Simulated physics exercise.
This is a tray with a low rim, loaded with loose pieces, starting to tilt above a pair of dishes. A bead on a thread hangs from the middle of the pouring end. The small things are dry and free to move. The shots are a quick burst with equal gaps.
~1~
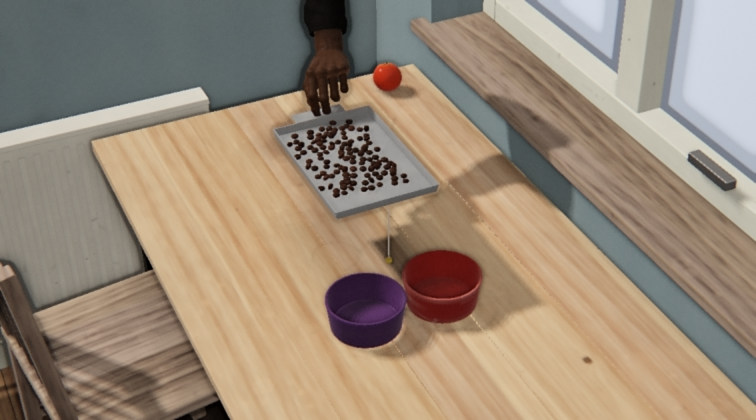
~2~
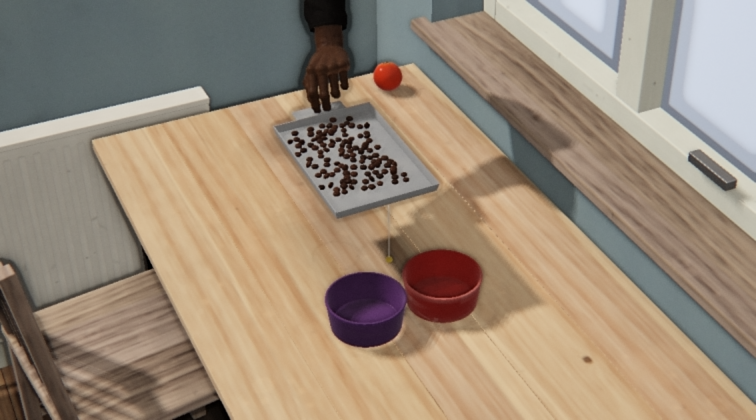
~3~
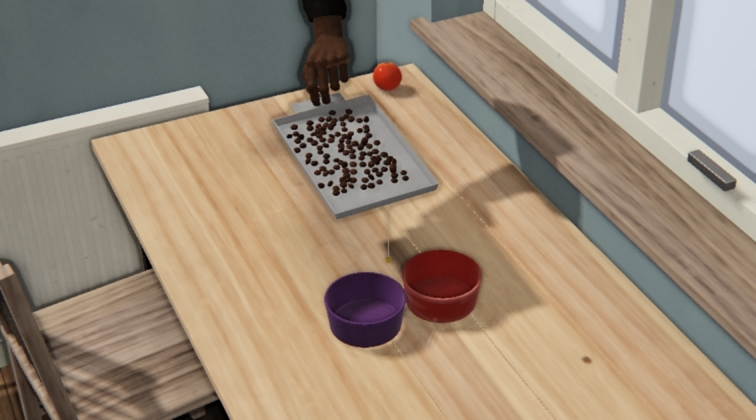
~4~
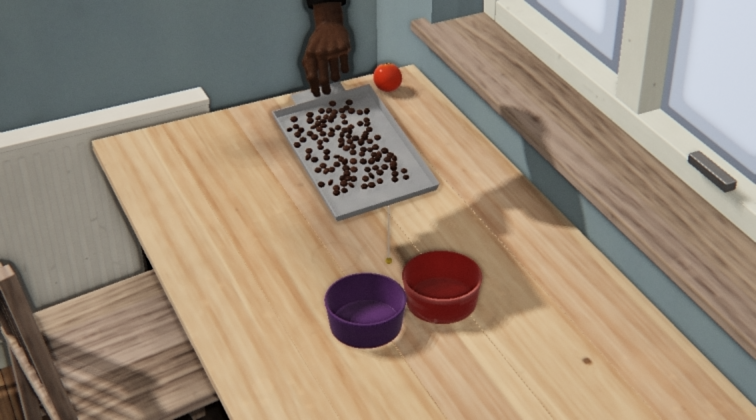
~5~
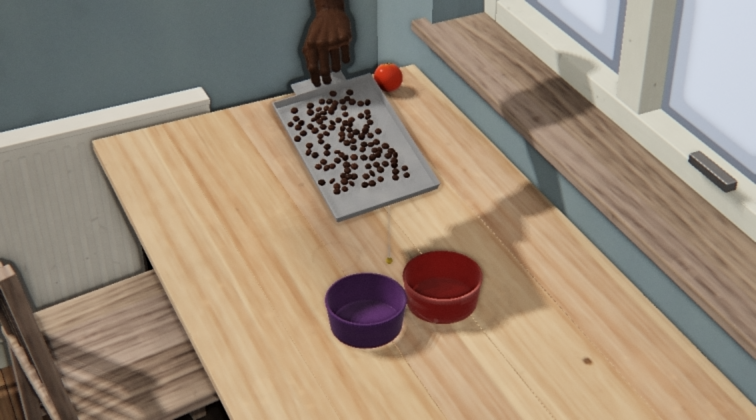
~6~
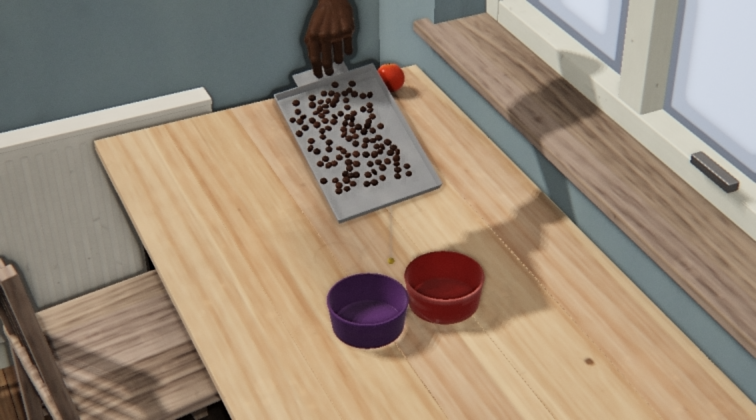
On a wooden table, a dark hand gradually raises the far end of a tray of chocolate drops.
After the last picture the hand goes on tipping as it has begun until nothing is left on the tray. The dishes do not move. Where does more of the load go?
The left dish gets more.
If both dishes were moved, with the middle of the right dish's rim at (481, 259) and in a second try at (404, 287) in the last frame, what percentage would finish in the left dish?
First some 40, then 30 per cent.
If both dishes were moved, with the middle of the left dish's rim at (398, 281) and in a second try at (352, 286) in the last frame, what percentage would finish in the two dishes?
About 60 and 80 per cent.
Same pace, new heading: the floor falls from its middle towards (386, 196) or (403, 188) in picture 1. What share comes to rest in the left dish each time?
The first gives 40 %, the second 0 %.
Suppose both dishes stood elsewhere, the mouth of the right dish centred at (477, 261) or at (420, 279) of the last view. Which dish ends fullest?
The first try: The dish on the left. The second: Left.
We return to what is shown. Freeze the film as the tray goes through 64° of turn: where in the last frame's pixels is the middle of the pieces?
Around (366, 199).
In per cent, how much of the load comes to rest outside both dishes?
Near 10 %.
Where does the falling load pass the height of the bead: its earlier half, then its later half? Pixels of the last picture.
The first part at (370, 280); the rest at (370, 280).
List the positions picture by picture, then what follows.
The first frame shows corners of the pouring end near (337, 211) and (437, 184), level; middle of the load near (346, 159), flat chocolate drops; left dish near (382, 332); right dish near (460, 308); bead on its thread near (389, 260).
The second frame shows corners of the pouring end near (337, 211) and (437, 183), level; middle of the load near (347, 157).
The third frame shows corners of the pouring end near (337, 212) and (437, 183), tipped barely, lowest at the left corner; middle of the load near (346, 153).
The fourth frame shows corners of the pouring end near (337, 215) and (437, 183), tipped a little, lowest at the left corner; middle of the load near (346, 148).
The fifth frame shows corners of the pouring end near (338, 216) and (438, 183), tipped clearly, lowest at the left corner; middle of the load near (347, 143).
The sixth frame shows corners of the pouring end near (340, 218) and (440, 183), tipped clearly, lowest at the left corner; middle of the load near (349, 139); left dish near (384, 333); right dish near (462, 309).
Shortly afterwards, tray tipped steeply; all but a few on the tray; a little in the air.
Next, tray tipped past a quarter turn; near a quarter on the tray; near half in the left dish; a little in the right dish; a little outside both; a little in the air.
Some moments later, tray tipped past a quarter turn; the bulk in the left dish; a little in the right dish; a little outside both.
In the end, tray tipped past a quarter turn; the bulk in the left dish; a little in the right dish; a little outside both.
